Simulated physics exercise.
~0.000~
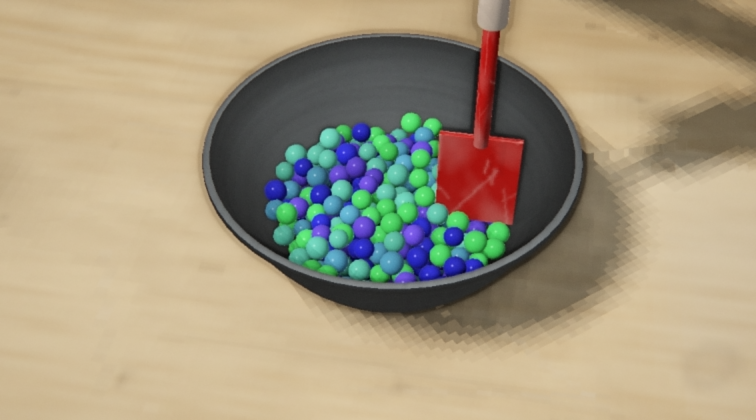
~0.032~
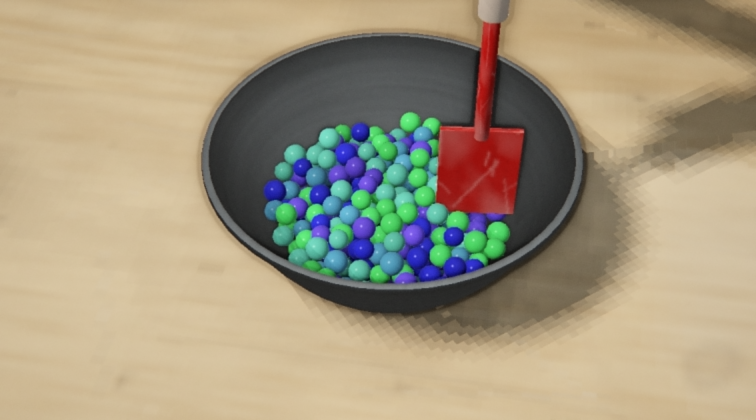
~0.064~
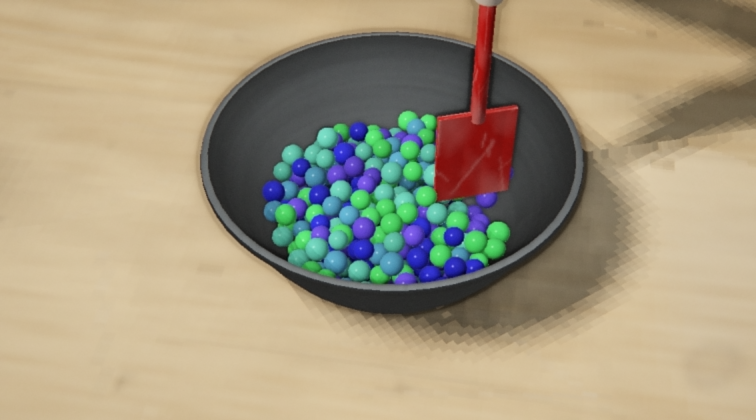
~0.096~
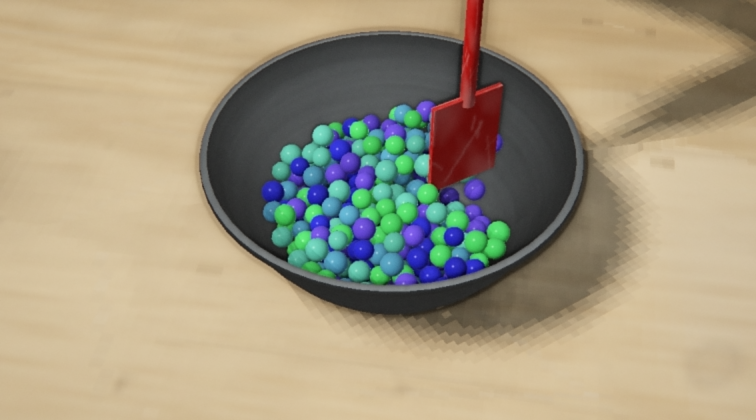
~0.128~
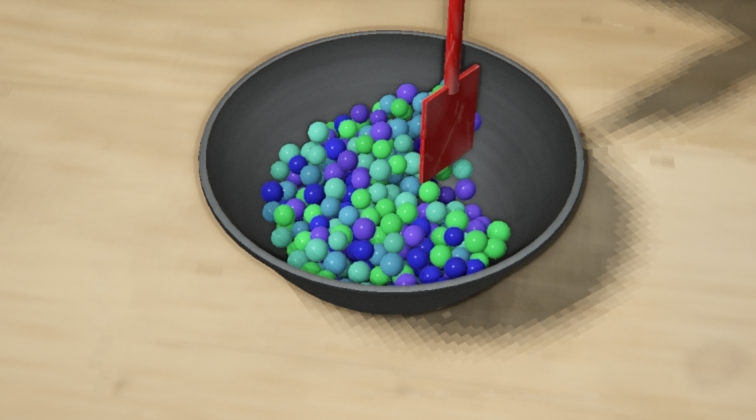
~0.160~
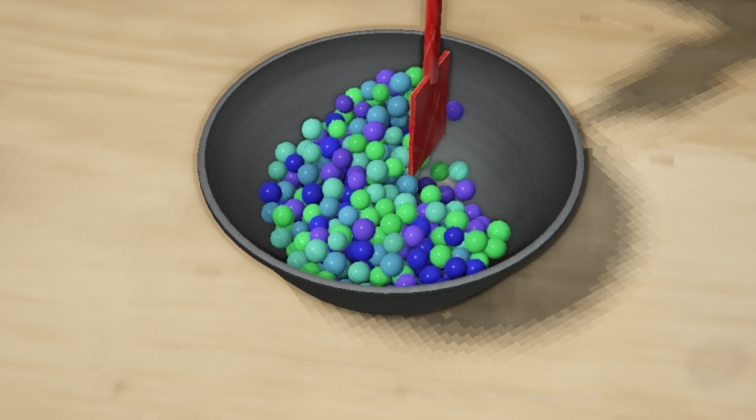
A red, flat-bladed spoon with a pale handle sweeps through a heap of round sweets in green, teal, blue and purple, inside a dark grey bowl on a light wooden table top, seen from above at an angle. Starting at the bowl's right side, the upright spoon moves left and toward the back, turning until its blade looks narrow. Sweets shift up the back wall, some scattering behind the blade, while the view stays still.
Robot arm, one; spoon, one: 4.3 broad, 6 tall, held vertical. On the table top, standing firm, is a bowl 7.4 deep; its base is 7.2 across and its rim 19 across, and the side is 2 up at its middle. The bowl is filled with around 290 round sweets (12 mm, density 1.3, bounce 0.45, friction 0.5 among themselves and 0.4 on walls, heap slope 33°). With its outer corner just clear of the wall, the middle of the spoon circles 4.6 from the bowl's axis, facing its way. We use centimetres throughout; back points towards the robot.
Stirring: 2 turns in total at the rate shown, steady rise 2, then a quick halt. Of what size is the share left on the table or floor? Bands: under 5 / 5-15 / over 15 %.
Under 5 %.
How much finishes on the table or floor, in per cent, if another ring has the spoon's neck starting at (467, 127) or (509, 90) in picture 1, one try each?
Close to 0 per cent for the first and close to 0 per cent for the second.
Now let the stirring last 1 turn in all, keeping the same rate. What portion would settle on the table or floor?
It would be around 0 per cent.
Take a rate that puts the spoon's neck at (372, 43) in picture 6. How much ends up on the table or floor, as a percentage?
I'd put it close to 15 per cent.
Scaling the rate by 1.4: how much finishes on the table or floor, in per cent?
Estimated share: Near 10 per cent.
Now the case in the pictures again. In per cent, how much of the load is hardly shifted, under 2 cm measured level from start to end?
I'd put it at about 30 in a hundred.
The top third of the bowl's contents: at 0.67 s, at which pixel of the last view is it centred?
The top third is centred near (479, 213) in the last picture.
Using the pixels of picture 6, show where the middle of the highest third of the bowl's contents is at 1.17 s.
About (343, 227).
By 0.67 s, 326° round, highest piece 8 above the table; 281 in the bowl, 6 on the table or floor.
By 1.17 s, 222° round, highest piece 7 above the table; 281 in the bowl, 6 on the table or floor.
By 1.63 s, 0° round, highest piece 6 above the table; 281 in the bowl, 6 on the table or floor.
By 2.33 s, 0° round, highest piece 6 above the table; 281 in the bowl, 6 on the table or floor.
Final count, 281 in the bowl, 6 on the table or floor. That is 2 % on the table or floor.
